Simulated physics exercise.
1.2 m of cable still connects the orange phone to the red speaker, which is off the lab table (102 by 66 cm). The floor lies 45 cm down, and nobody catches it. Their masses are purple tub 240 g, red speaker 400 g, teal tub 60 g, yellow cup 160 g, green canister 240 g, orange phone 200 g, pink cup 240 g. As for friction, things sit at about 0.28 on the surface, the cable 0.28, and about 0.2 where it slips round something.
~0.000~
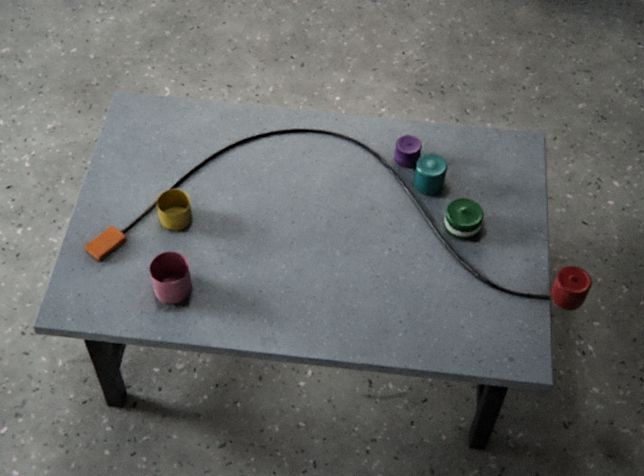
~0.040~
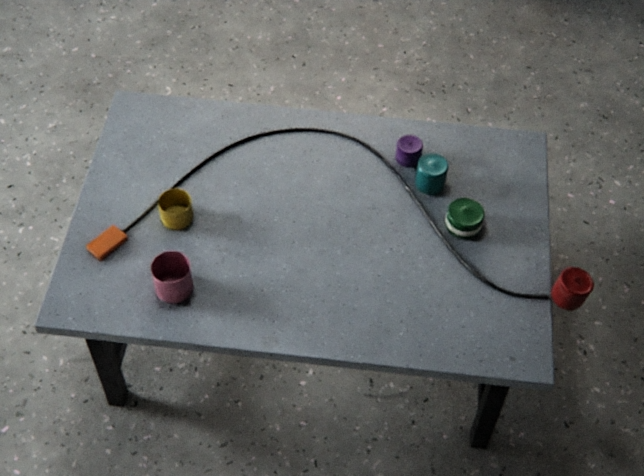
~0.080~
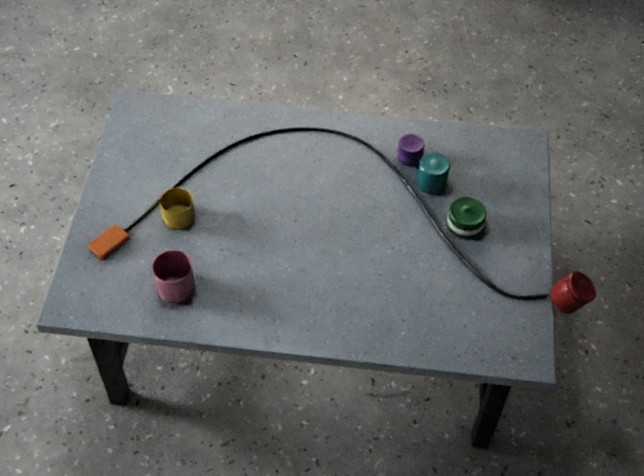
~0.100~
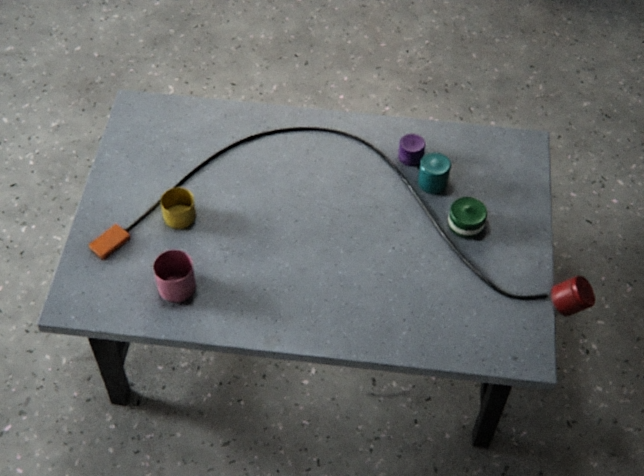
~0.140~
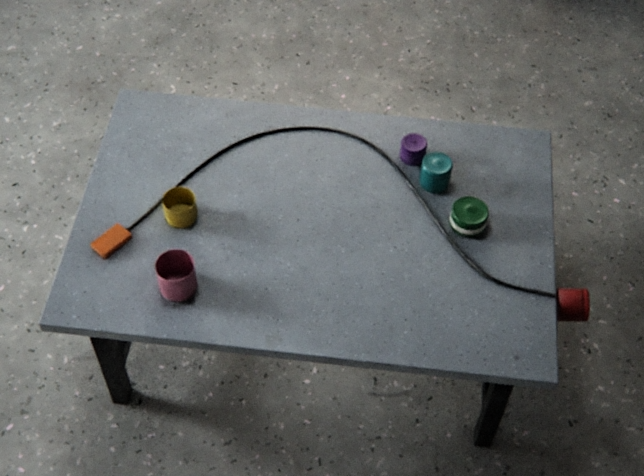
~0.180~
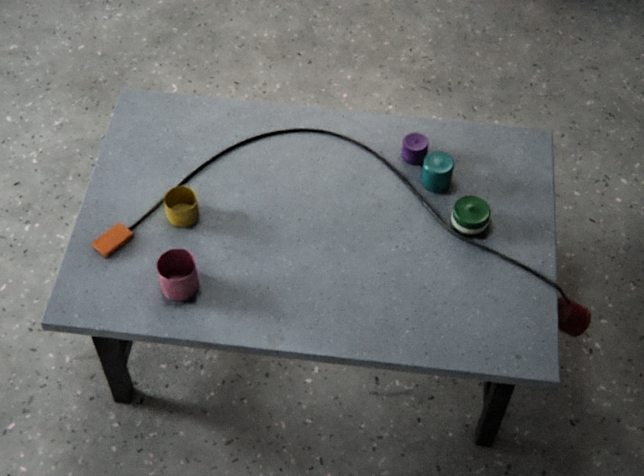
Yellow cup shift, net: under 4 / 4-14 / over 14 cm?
Over.
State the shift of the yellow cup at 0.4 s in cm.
Shift: Approx. 12 cm.
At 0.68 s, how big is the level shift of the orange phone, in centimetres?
I'd put it at close to 24 cm.
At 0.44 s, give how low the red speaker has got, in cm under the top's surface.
Depth below the top: Around 40 cm.
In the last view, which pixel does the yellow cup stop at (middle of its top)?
Near (215, 266).
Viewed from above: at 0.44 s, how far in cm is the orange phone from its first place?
About 10 cm, measured level.
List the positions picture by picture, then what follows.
In the first frame, yellow cup (173, 202); cable runs through (495, 286) (418, 205) (352, 139) (251, 138).
In the second frame, red speaker (576, 280); cable runs through (494, 286) (354, 139).
In the third frame, red speaker (573, 293); cable runs through (494, 287) (355, 138).
In the fourth frame, red speaker (573, 296); cable runs through (495, 287) (356, 138).
In the fifth frame, red speaker (572, 305); cable runs through (501, 283) (358, 137).
In the sixth frame, yellow cup (180, 199); cable runs through (530, 270) (430, 209) (360, 144) (260, 136).
After 0.4 s, the cable's tail end at (176, 222); yellow cup 12 cm off its start, orange phone 10 cm off its start, red speaker over the edge.
After 0.7 s, the cable's tail end at (213, 211); yellow cup 19 cm off its start, orange phone 23 cm off its start, pink cup 4 cm off its start.
After 0.9 s, the cable's tail end at (214, 210); yellow cup 19 cm off its start at (215, 266), orange phone 24 cm off its start at (214, 192), pink cup 4 cm off its start at (172, 280).
After 1.2 s, the cable's tail end at (214, 210); yellow cup 19 cm off its start, orange phone 24 cm off its start, pink cup 4 cm off its start.
After 2.4 s, the cable's tail end at (214, 210); yellow cup 19 cm off its start at (215, 266), orange phone 24 cm off its start at (214, 192), pink cup 4 cm off its start at (172, 280), red speaker over the edge.
